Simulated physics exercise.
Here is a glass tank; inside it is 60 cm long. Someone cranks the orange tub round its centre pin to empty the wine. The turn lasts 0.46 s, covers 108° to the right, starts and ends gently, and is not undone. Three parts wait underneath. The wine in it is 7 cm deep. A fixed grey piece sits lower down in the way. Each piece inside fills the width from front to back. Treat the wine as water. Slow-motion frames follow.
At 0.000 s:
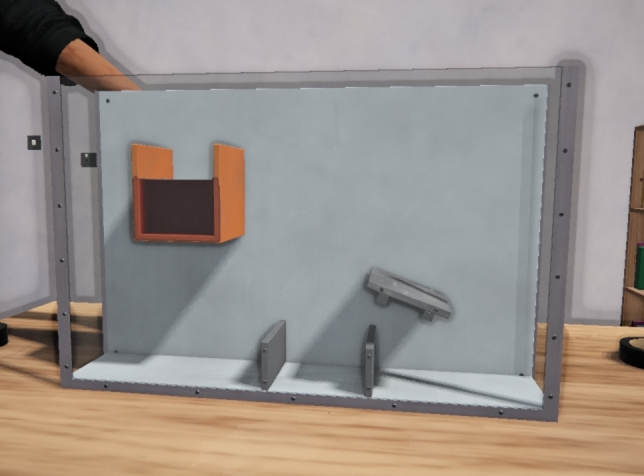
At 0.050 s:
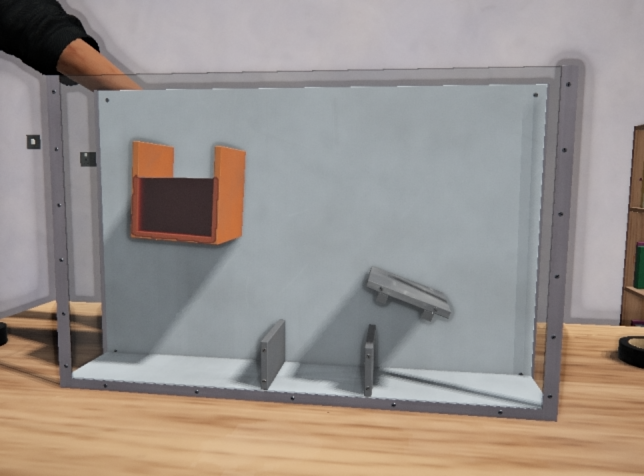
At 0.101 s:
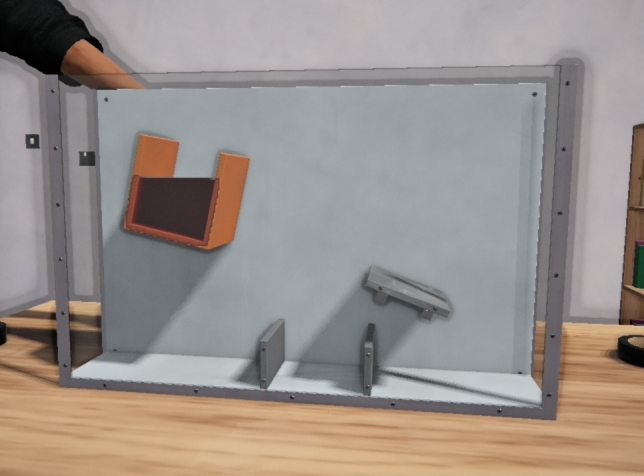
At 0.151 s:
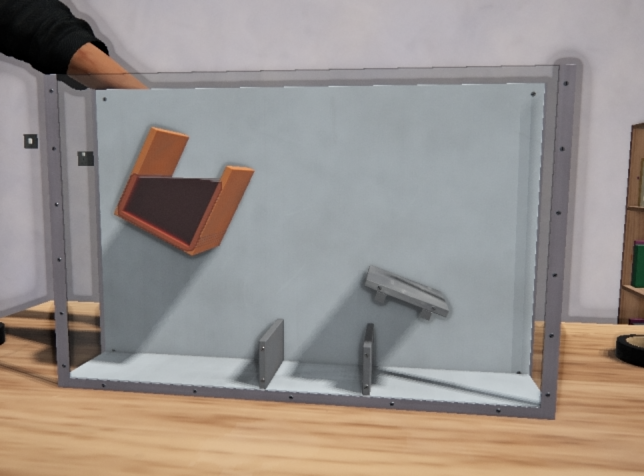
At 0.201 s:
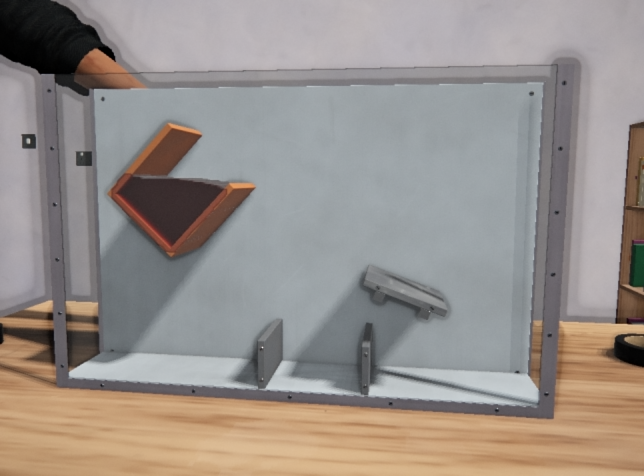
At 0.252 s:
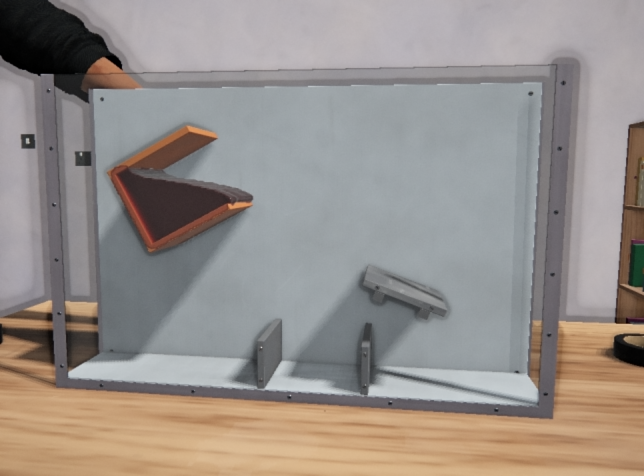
An orange tub of dark wine turned clockwise, slowly at first and then further, inside a glass tank, the wine sliding up to its right-hand rim while the grey pieces below stayed still.
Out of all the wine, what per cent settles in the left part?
Close to 15 per cent of it.
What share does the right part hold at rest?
About 12 per cent.
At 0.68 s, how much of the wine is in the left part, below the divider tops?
About 4 per cent.
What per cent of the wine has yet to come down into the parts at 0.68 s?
Some 40 per cent.
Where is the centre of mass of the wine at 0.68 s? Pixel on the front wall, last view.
At about (291, 325).
Then, 0.44 s in, 12 per cent is down, the largest part in the middle part.
Then, 0.68 s in, 60 per cent is down, the largest part in the middle part.
Then, 1.00 s in, 98 per cent is down, the largest part in the middle part.
Finally, the split from left to right is 15, 73 and 12 per cent.
